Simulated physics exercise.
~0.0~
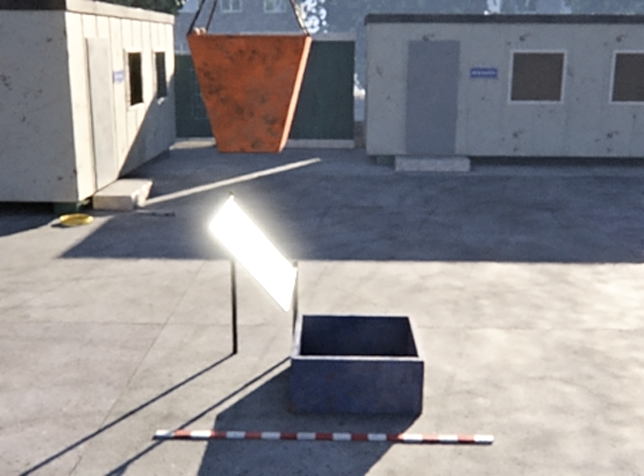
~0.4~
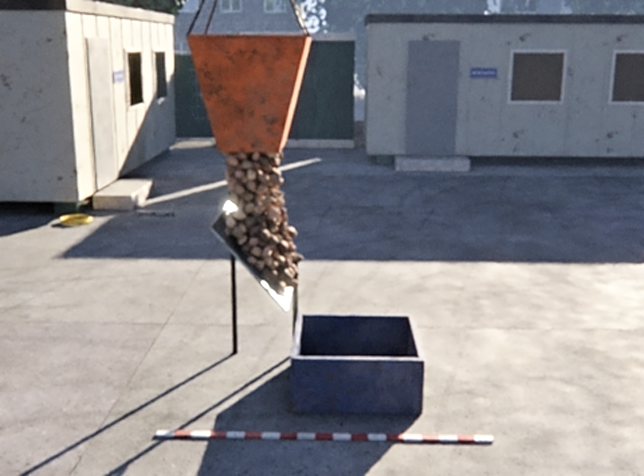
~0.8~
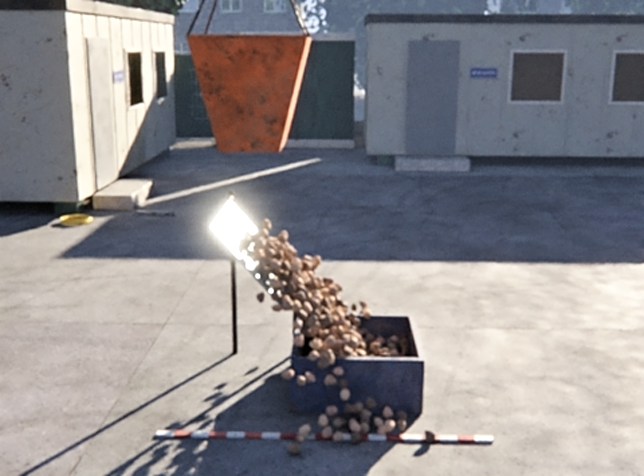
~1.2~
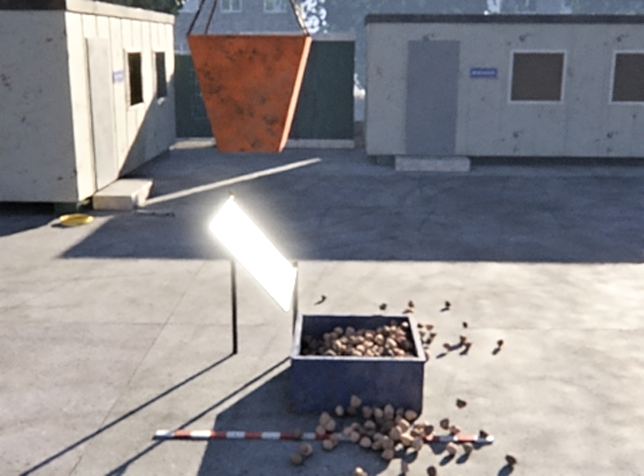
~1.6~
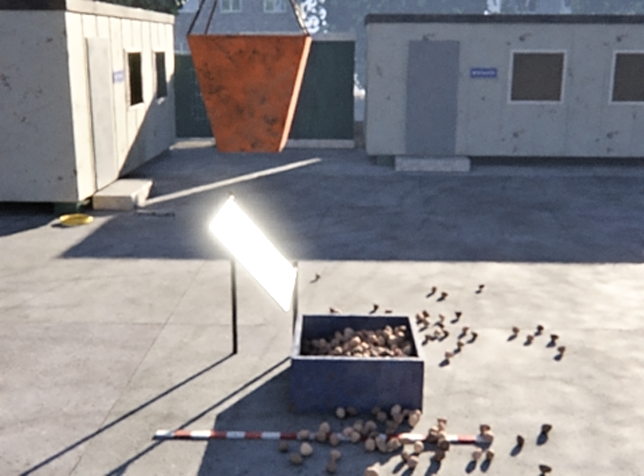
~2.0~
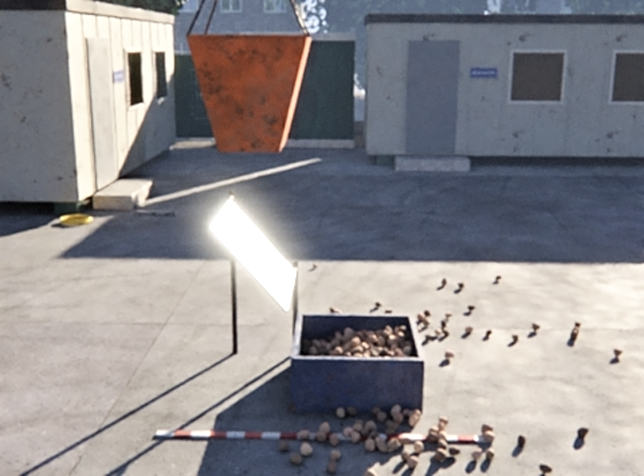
In a paved yard, stones drop from an orange skip, slide down steel, and mostly fill a bin.
